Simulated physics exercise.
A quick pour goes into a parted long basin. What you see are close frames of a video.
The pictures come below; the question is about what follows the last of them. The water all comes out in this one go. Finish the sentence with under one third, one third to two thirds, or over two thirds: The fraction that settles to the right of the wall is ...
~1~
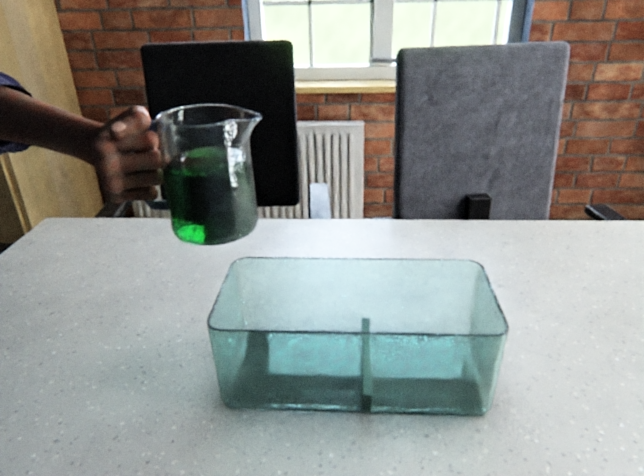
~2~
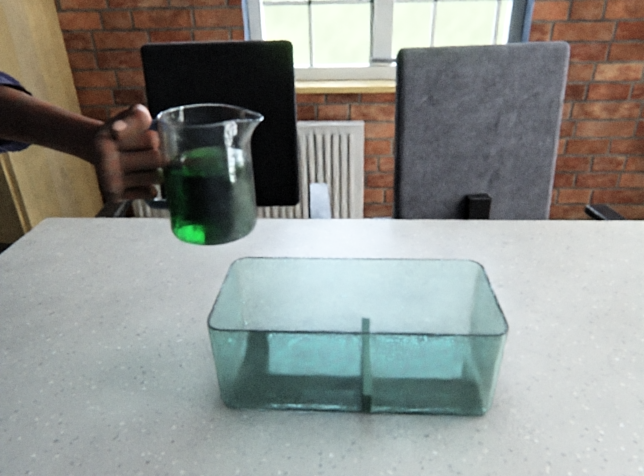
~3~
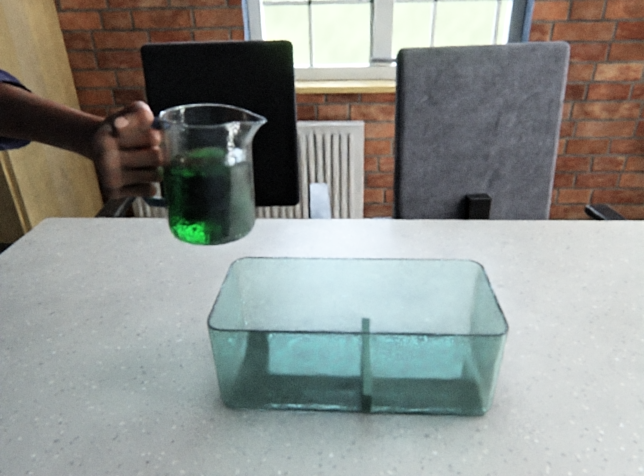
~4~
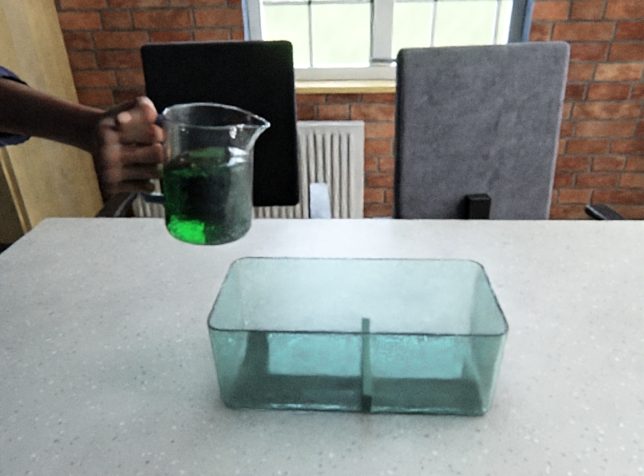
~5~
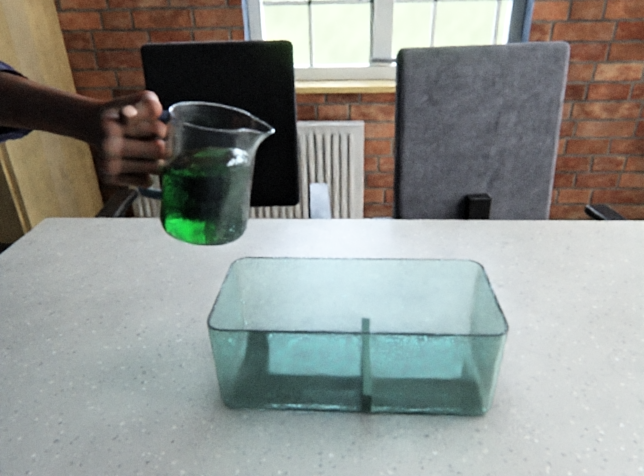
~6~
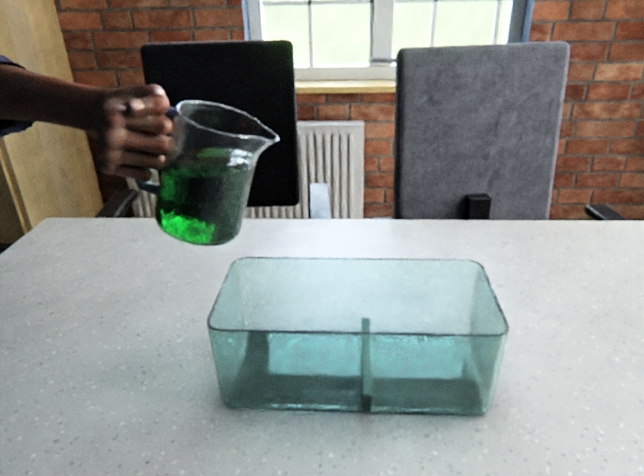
The fraction that settles to the right of the wall is under one third.
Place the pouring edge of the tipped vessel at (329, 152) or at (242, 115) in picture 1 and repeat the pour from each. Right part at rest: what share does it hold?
About 75 per cent, then about 15 per cent.
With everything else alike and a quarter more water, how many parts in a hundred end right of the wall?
My estimate is about 15 percent.
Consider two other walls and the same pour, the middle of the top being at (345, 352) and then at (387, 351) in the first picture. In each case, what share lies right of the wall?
Try 1: About 35 percent; try 2: About 10 percent.
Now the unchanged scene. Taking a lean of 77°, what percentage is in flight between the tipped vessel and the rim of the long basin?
That comes to near 10 percent.
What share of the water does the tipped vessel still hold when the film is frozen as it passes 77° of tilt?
90 %.
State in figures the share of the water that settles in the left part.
That works out to roughly 85 percent.
A moment on, the tilt is 77° and 89 per cent is still to pour, 1 is left of the wall and 0 right of it.
Next, the tilt is 112° and 24 per cent is still to pour, 55 is left of the wall and 1 right of it.
Then the tilt is 120° and 0 per cent is still to pour, 86 is left of the wall and 9 right of it.
Later the tilt is 120° and 0 per cent is still to pour, 84 is left of the wall and 12 right of it.
At rest 84 per cent lies left of the wall, 12 right of it and 4 outside.
